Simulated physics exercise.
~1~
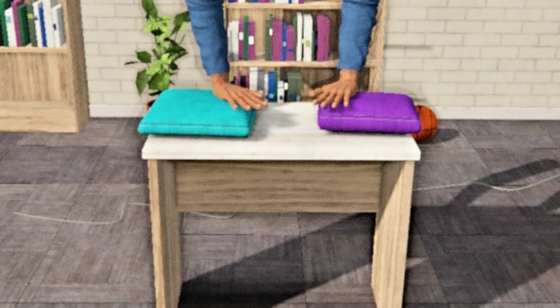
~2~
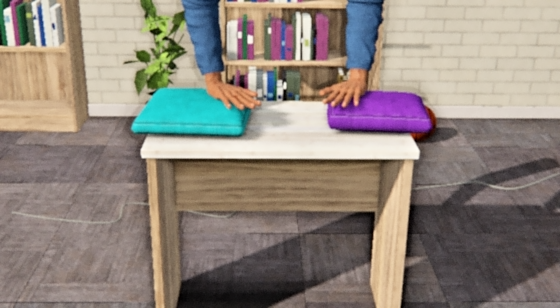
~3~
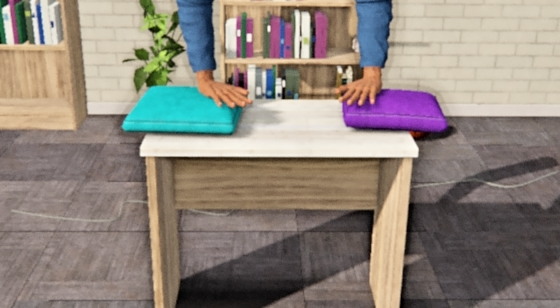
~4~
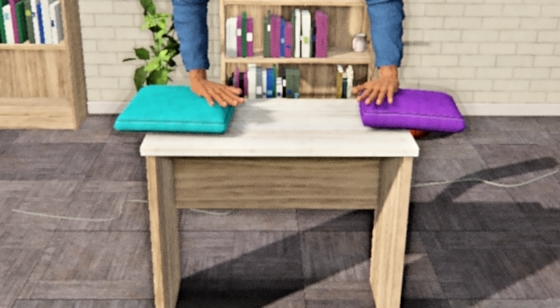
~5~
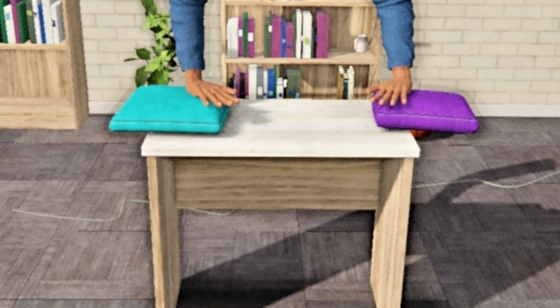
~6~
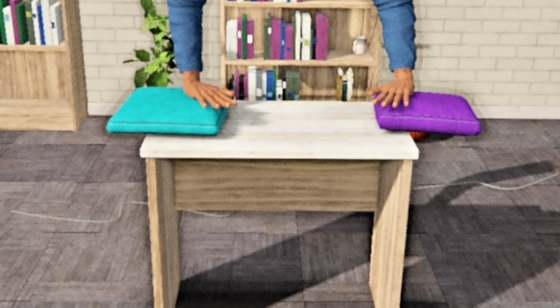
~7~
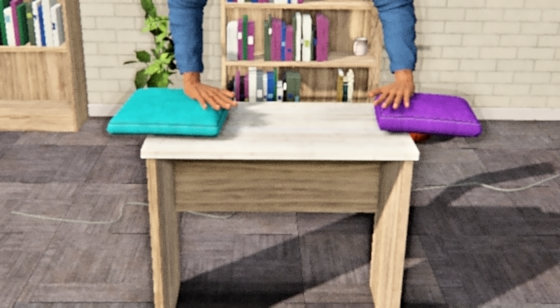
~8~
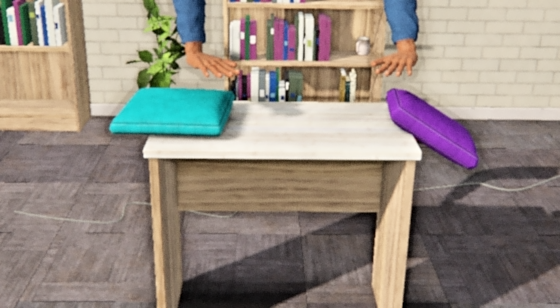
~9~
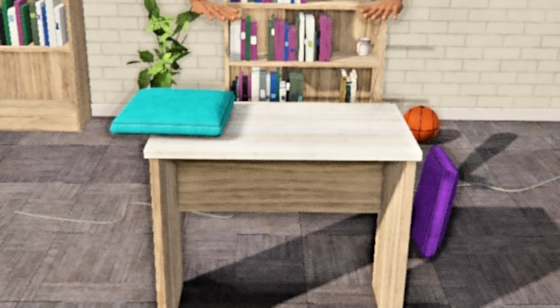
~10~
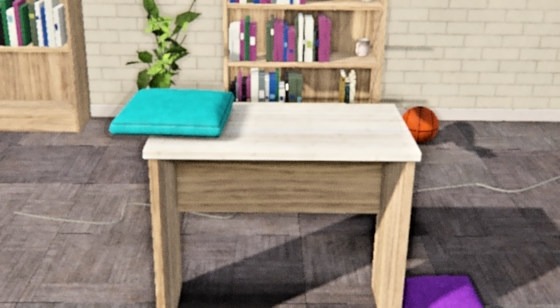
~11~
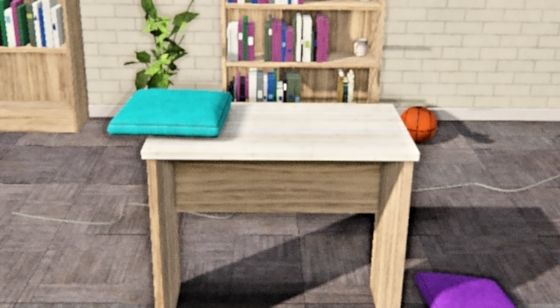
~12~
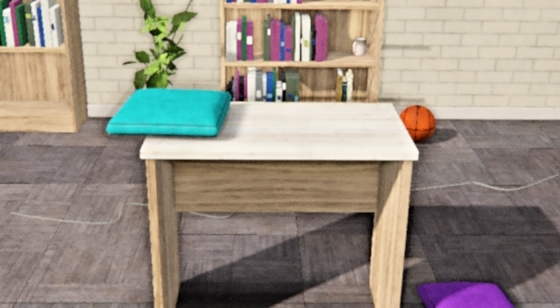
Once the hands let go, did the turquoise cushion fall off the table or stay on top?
The turquoise cushion stayed on top of the table, still sticking out over the left end, while the purple one fell to the floor.
